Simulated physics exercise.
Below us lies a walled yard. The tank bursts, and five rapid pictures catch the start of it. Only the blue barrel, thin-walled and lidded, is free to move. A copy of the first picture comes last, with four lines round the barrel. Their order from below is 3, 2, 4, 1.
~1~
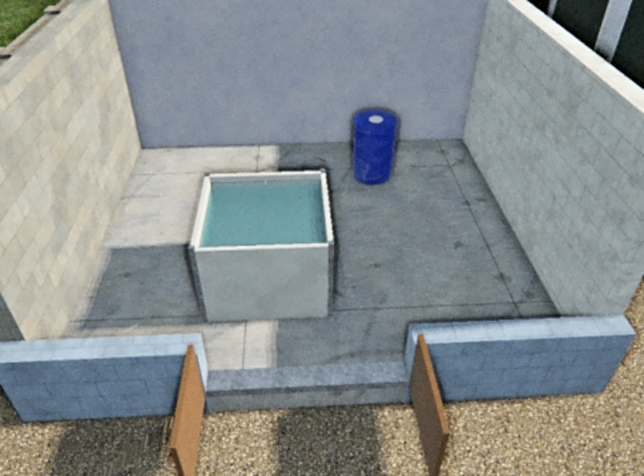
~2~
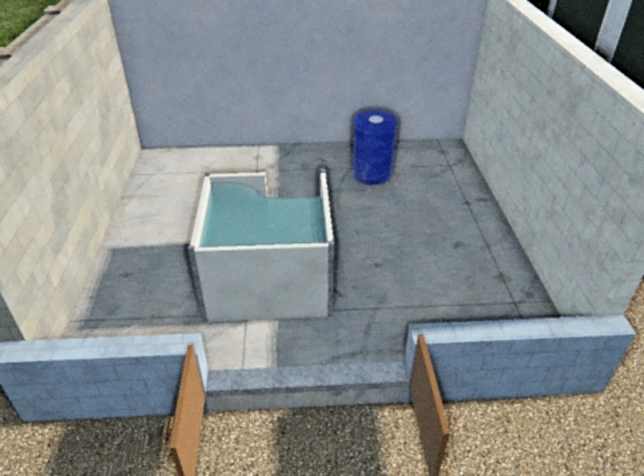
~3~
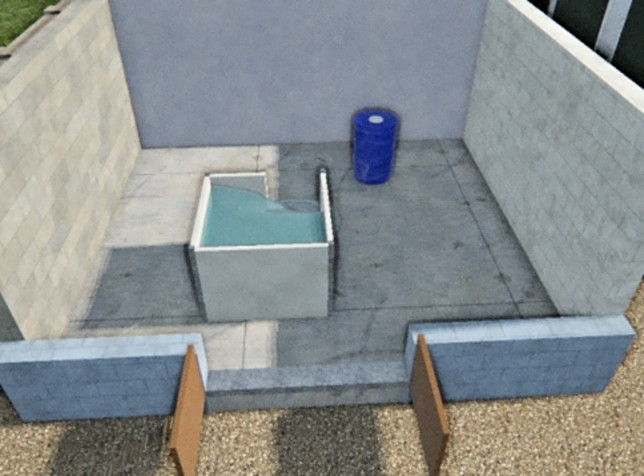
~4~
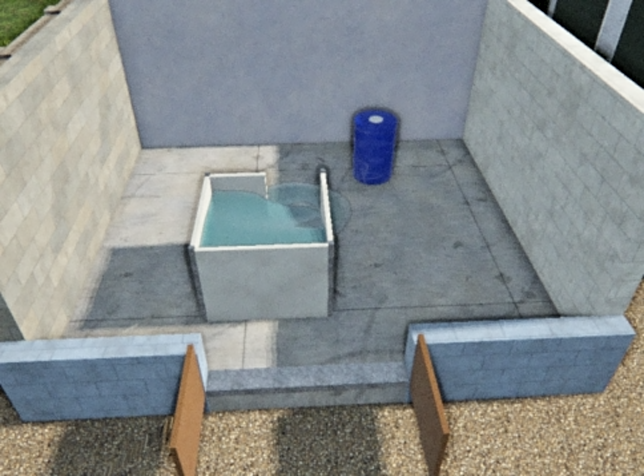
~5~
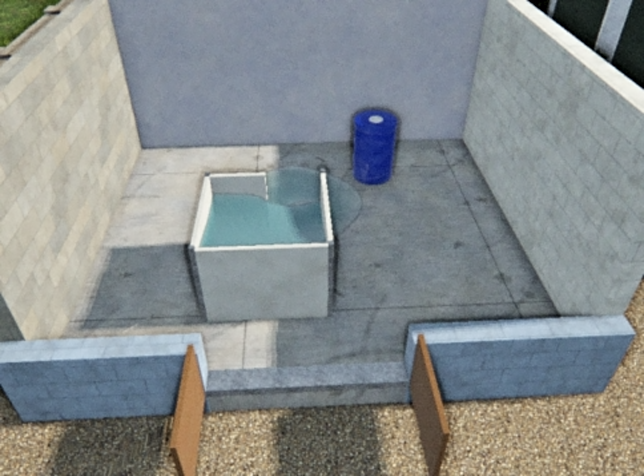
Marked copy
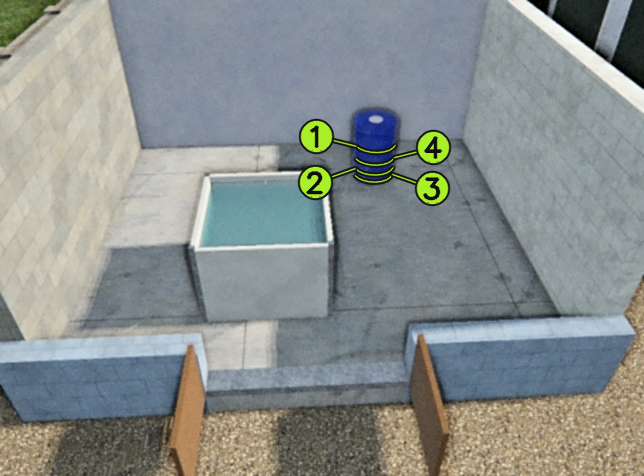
A square, white-walled tank filled with teal water stands left of centre in a walled concrete yard, seen from above by a camera that stays still. A blue barrel stands near the grey back wall, and low blue walls flank an open gateway with brown gates at the front. Part of the tank's back wall disappears, and water spreads from that corner across the floor towards the unmoving barrel.
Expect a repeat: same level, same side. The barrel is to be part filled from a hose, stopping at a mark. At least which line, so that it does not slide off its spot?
Line 4.
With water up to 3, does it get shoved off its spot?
Yes.
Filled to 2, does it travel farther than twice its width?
No.
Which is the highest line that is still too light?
2 it is.
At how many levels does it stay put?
Two of the four.
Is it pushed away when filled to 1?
No, that is safe.
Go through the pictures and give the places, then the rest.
The first picture shows lid of the blue barrel at (376, 120); tank full, its middle at (264, 213); open gate at (306, 332).
In the second picture, water covers 2 % of the ground, mostly out of sight from here.
In the third picture, water covers 4 % of the ground, mostly out of sight from here.
In the fourth picture, 7 % of the ground wet, in view closest to the barrel at (343, 201).
The fifth picture shows lid of the blue barrel at (376, 120); 10 % of the ground wet, in view closest to the barrel at (340, 181).
On the marked copy, 1 at (377, 152); 2 at (376, 175); 3 at (375, 182); 4 at (376, 165); from the bottom up 3, 2, 4, 1.
Choosing 1, it does not move.
Choosing 2, it is pushed about its own width away.
Choosing 3, it is pushed about 4 times its own width away.
Choosing 4, it shifts by a finger or two and stays.
